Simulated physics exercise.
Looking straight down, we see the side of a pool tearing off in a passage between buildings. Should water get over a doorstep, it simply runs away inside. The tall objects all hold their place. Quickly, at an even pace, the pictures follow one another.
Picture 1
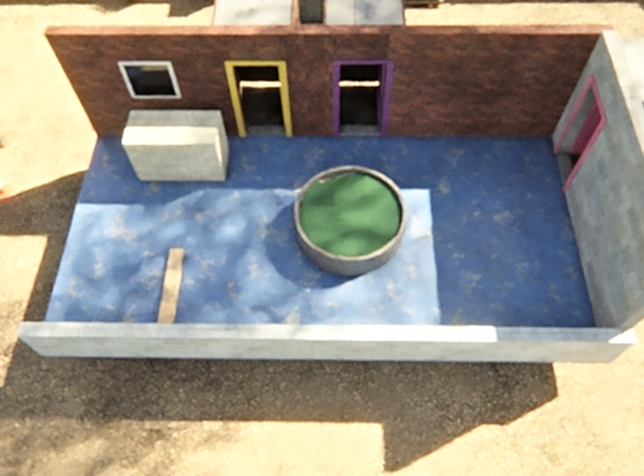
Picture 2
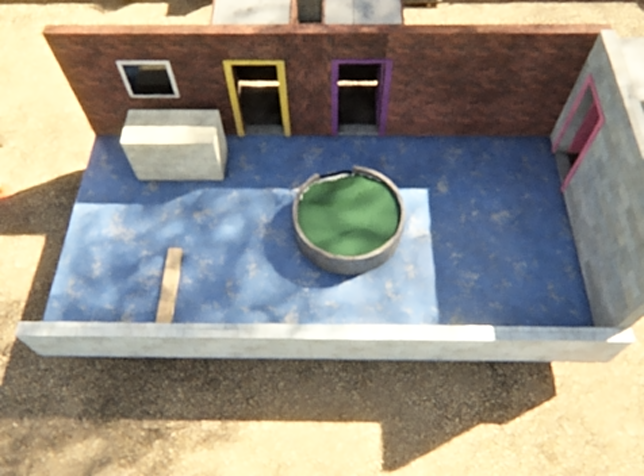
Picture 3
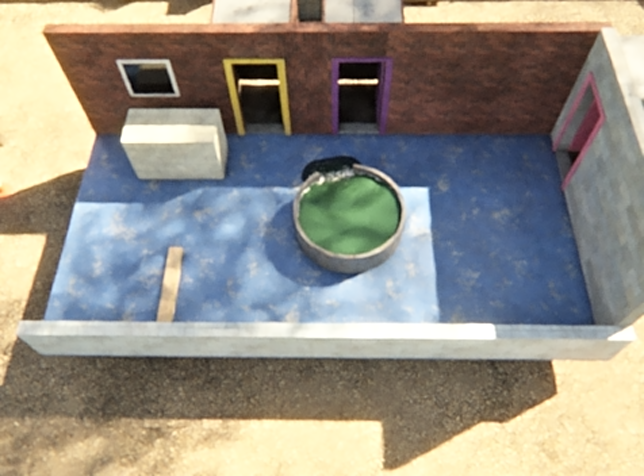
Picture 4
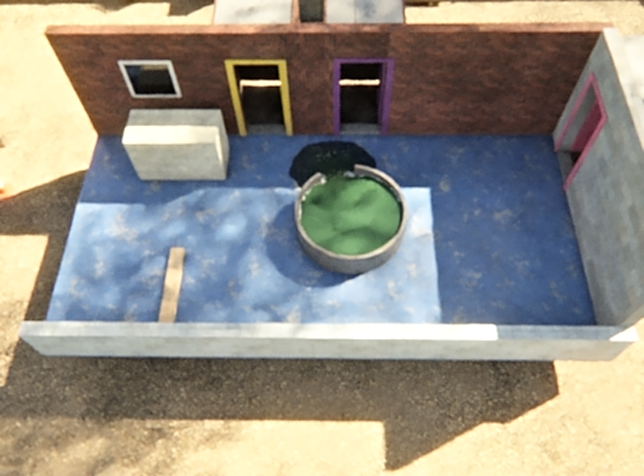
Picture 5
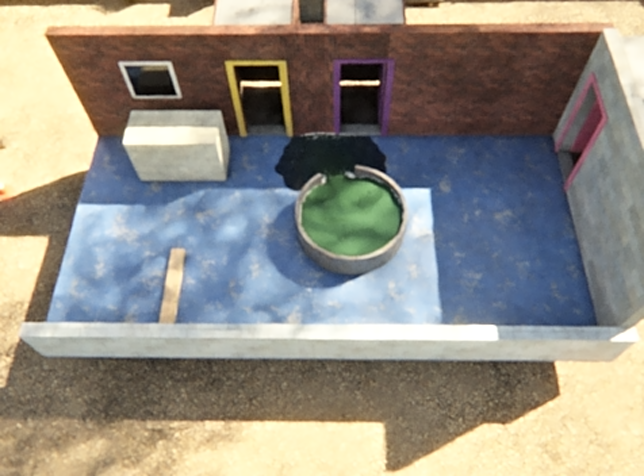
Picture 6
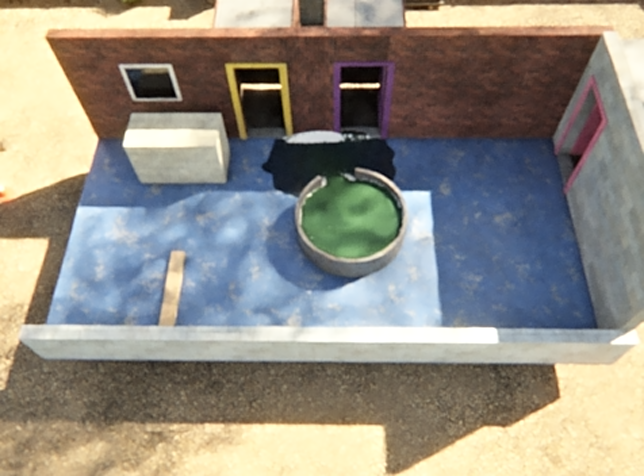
In a blue-floored walled yard, a round pool of green water breaking open at its far side, dark liquid spreading behind it.
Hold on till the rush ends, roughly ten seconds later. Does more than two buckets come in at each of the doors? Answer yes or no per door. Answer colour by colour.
The pink door no, the purple door yes, the yellow door yes.
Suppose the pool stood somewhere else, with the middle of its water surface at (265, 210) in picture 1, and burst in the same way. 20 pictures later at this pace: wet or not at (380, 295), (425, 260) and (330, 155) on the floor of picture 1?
In order, the three spots end up untouched, untouched and waterlogged.
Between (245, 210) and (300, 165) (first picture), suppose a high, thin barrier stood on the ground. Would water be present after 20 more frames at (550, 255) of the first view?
At that place: No water.
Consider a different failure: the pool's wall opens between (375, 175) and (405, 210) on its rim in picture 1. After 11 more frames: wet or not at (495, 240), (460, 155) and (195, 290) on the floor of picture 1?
Submerged, submerged, bone-dry.
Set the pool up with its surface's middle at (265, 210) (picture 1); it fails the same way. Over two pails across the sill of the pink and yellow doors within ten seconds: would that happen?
Checking both, the pink door stays safely beneath while the yellow door goes past the limit.
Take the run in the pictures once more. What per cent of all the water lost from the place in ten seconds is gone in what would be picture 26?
I'd estimate some 45 per cent.
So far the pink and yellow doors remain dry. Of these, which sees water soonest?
That would be the yellow door.
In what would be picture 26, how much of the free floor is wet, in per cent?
Estimate: Some 30 in a hundred.
A moment on, water covers 10 % of the floor; the pink door not reached, the purple door over two buckets in, the yellow door under two buckets in.
Next, water covers 15 % of the floor; the pink door not reached, the purple door over two buckets in, the yellow door over two buckets in.
Then, water covers 30 % of the floor; the pink door not reached, the purple door far over two buckets in, the yellow door over two buckets in.
Later, water covers 50 % of the floor; the pink door wet at the sill, nothing in, the purple door far over two buckets in, the yellow door over two buckets in.
In the end, water covers 60 % of the floor; the pink door wet at the sill, nothing in, the purple door far over two buckets in, the yellow door over two buckets in.
